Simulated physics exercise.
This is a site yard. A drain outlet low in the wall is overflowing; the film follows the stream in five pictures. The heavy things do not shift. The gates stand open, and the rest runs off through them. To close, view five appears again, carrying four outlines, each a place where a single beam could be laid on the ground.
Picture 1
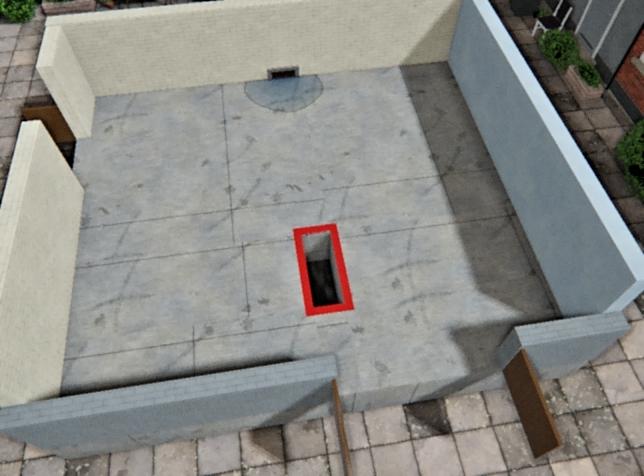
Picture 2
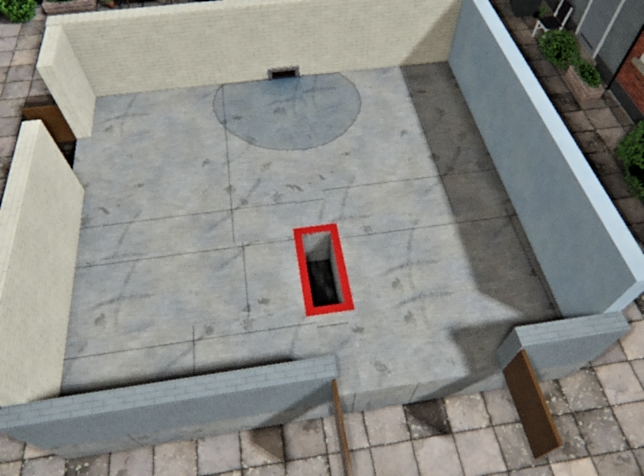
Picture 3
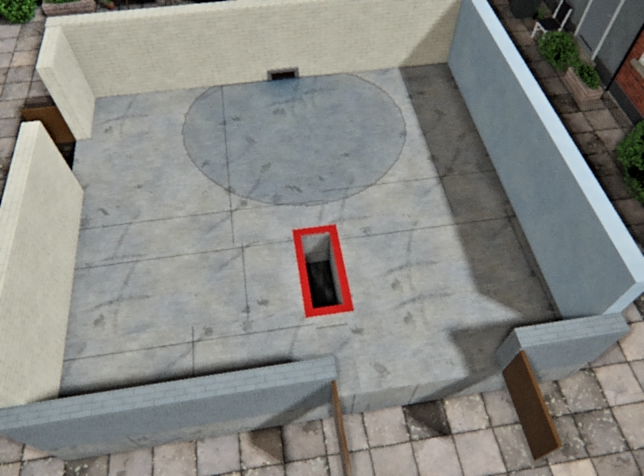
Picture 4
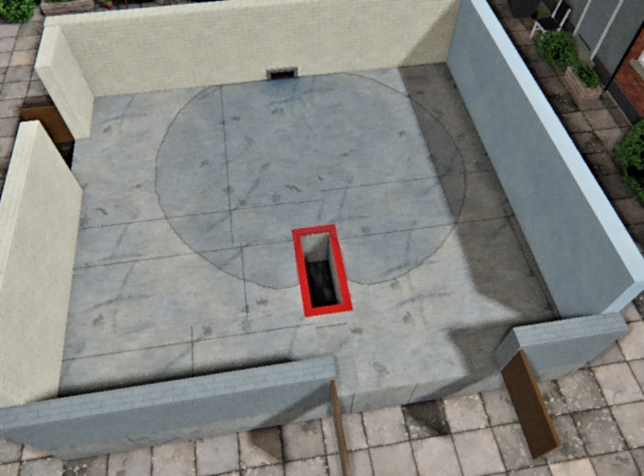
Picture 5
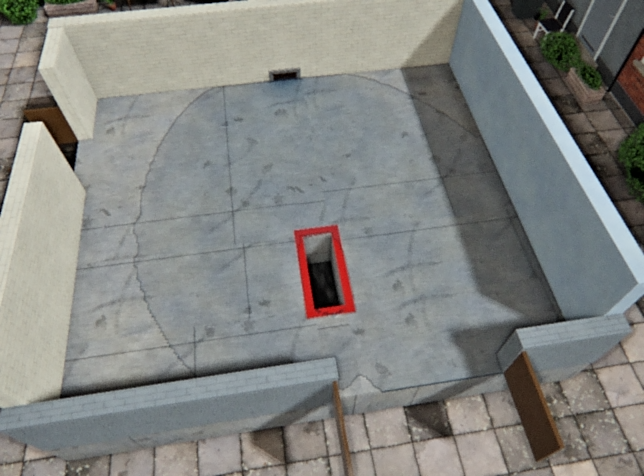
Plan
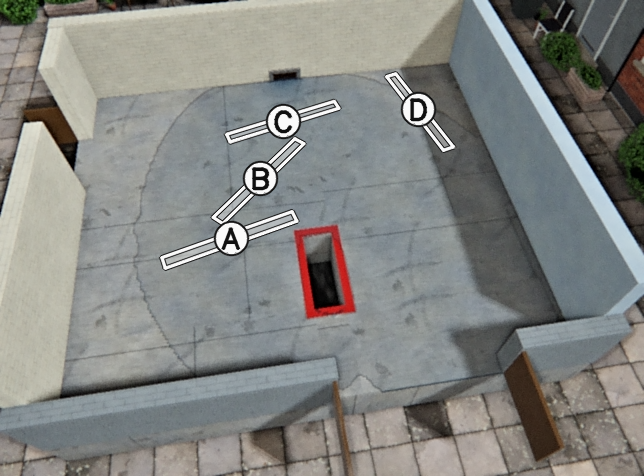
The video shows water spreading in a widening rounded patch from a small outlet at the back wall of a walled grey yard, reaching the red-edged pit and then surrounding it as the water covers most of the floor.
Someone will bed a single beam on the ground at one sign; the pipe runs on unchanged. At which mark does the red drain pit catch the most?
D beats the others.
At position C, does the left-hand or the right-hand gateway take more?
The right gate.
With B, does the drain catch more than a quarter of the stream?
No.
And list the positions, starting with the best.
Best to worst: D, A, B, C.
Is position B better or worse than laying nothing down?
It is worse.
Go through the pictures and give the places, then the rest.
In the first frame, outfall at (283, 73); red drain pit at (322, 267); open gate at (415, 365); open gate at (88, 163); 3 % of the ground under water, visible out to (317, 95); red drain pit still dry.
In the second frame, 10 % of the ground under water, visible out to (294, 146); red drain pit still dry.
In the third frame, 23 % of the ground under water, visible out to (353, 190); red drain pit still dry.
In the fourth frame, 42 % of the ground under water, visible out to (428, 254); red drain pit taking water.
In the fifth frame, 68 % of the ground under water, visible out to (545, 283); red drain pit taking water.
In white, A from (163, 262) to (294, 216); B from (217, 220) to (299, 141); C from (228, 138) to (336, 104); D from (391, 75) to (448, 148).
If A is chosen, about 14 % of the stream goes into the red drain pit, about 85 % out by the gates.
If B is chosen, about 11 % of the stream goes into the red drain pit, about 89 % out by the gates.
If C is chosen, about 7 % of the stream goes into the red drain pit, about 93 % out by the gates.
If D is chosen, about 24 % of the stream goes into the red drain pit, about 75 % out by the gates.
